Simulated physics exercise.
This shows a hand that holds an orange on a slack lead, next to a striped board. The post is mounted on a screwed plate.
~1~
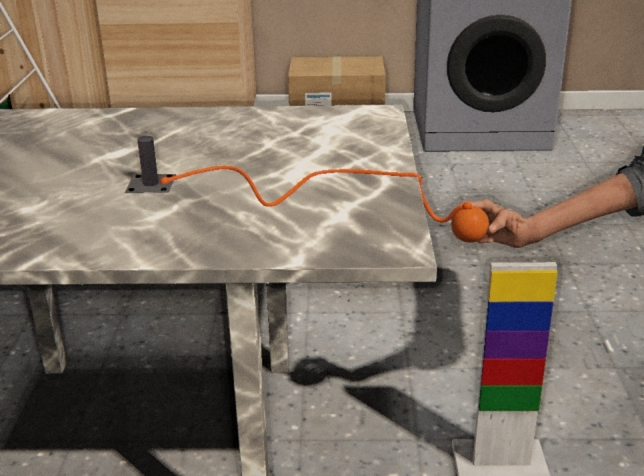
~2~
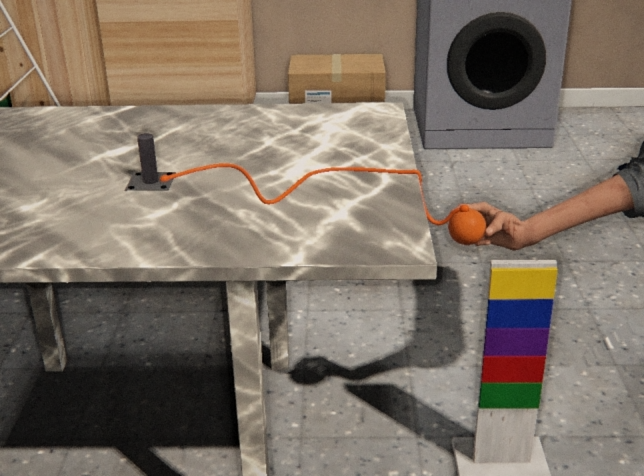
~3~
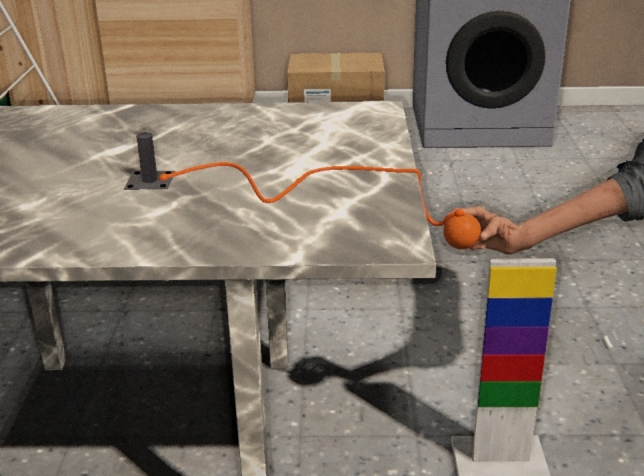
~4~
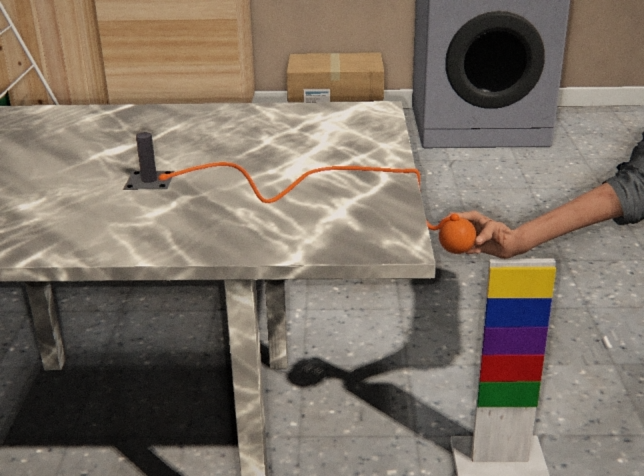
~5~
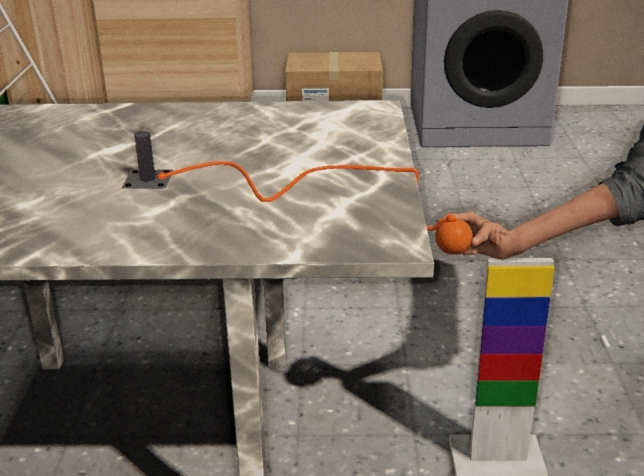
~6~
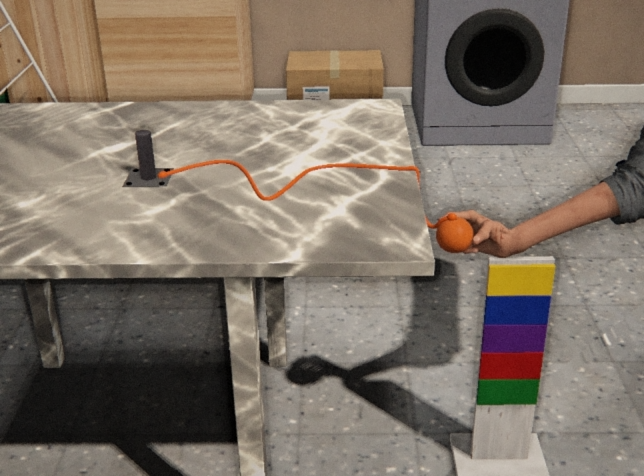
A hand held an orange ball tied by a slack orange cord to a post on a marbled table, and shifted it slightly left toward the table edge, above a striped colour board.
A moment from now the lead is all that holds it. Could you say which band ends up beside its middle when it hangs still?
Sure, it is red.
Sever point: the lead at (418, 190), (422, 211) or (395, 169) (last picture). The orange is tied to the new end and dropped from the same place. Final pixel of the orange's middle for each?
Roughly at (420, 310) for the first, (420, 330) for the second and (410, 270) for the third.
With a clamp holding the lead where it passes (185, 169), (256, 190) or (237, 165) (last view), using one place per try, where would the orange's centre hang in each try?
Going through the tries, I'd expect close to (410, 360), (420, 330) and lastly (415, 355).
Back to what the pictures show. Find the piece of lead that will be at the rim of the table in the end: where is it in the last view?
At (313, 169).
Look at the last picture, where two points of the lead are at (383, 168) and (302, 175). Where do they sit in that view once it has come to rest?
Well, the first one sits at (414, 248), and the second one sits at (403, 177).
Soon after, orange near (443, 361); level with red.
After that, orange near (386, 362); level with red.
And then, orange near (419, 362); level with red.
In the end, orange near (409, 364); level with red. Its centre hangs level with the red band.
